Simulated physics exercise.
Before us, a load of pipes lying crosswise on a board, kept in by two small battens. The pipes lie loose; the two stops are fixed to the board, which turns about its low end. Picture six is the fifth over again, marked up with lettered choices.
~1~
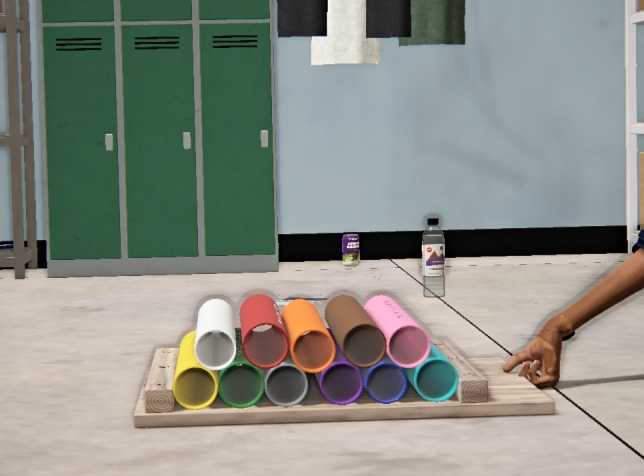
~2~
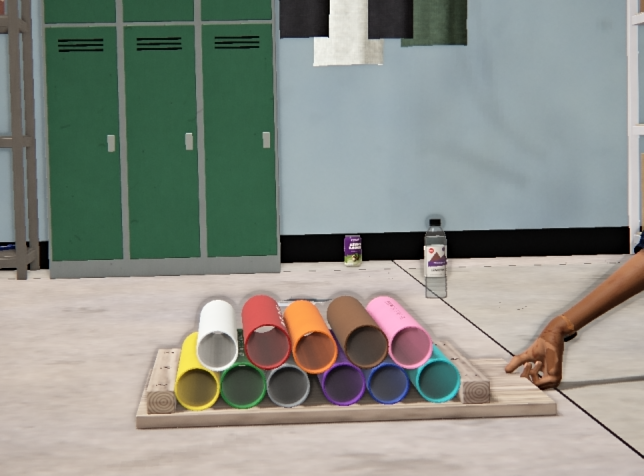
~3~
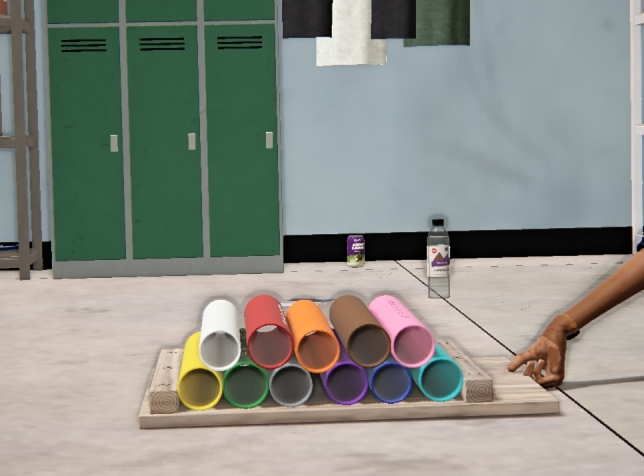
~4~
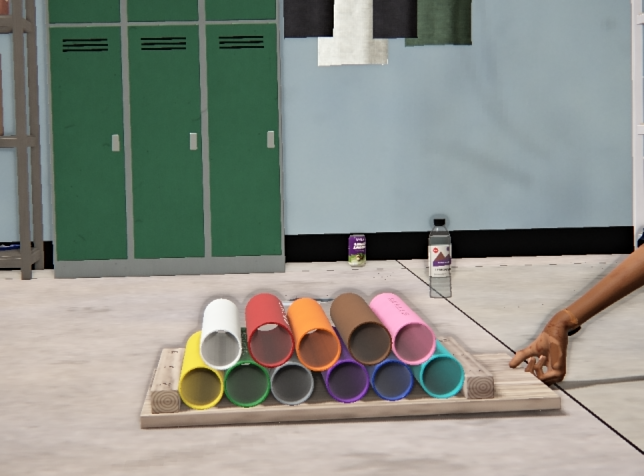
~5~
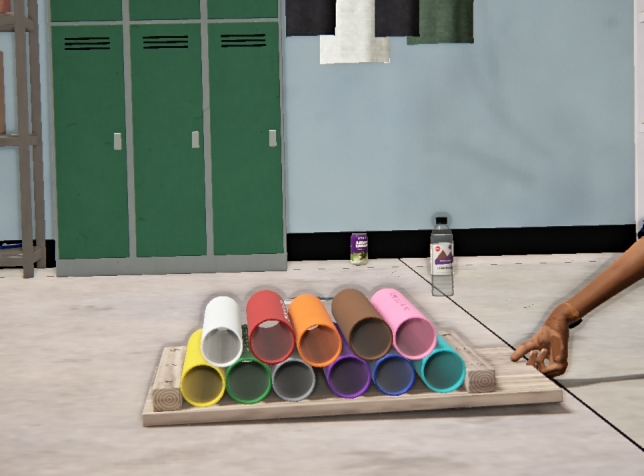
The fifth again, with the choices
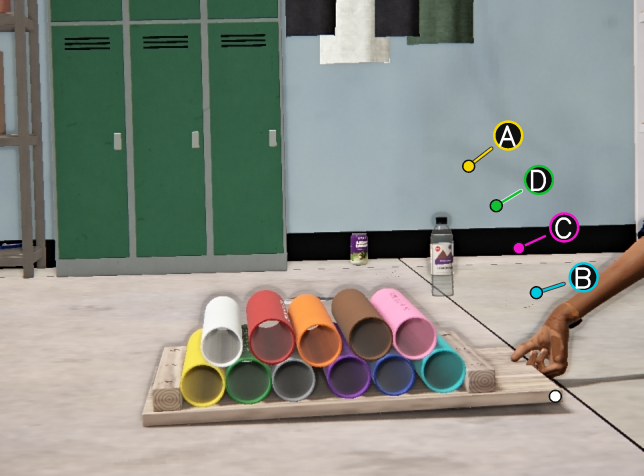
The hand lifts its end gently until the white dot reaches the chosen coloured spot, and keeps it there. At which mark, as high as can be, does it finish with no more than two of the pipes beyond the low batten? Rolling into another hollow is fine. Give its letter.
Up to C.
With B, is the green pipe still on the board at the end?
Yes.
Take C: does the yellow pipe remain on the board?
Yes, with C.
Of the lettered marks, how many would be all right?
Two of the four.
On the marked copy, A at (469, 166); B at (537, 293); C at (519, 248); D at (496, 206); the white dot at (555, 397).
Following C. Soon after the start, board at 15°.
Later, board at 23°.
In the end, board at 23°, none over the low batten.
As for the rest, A five over the low batten; B none over the low batten; D five over the low batten.
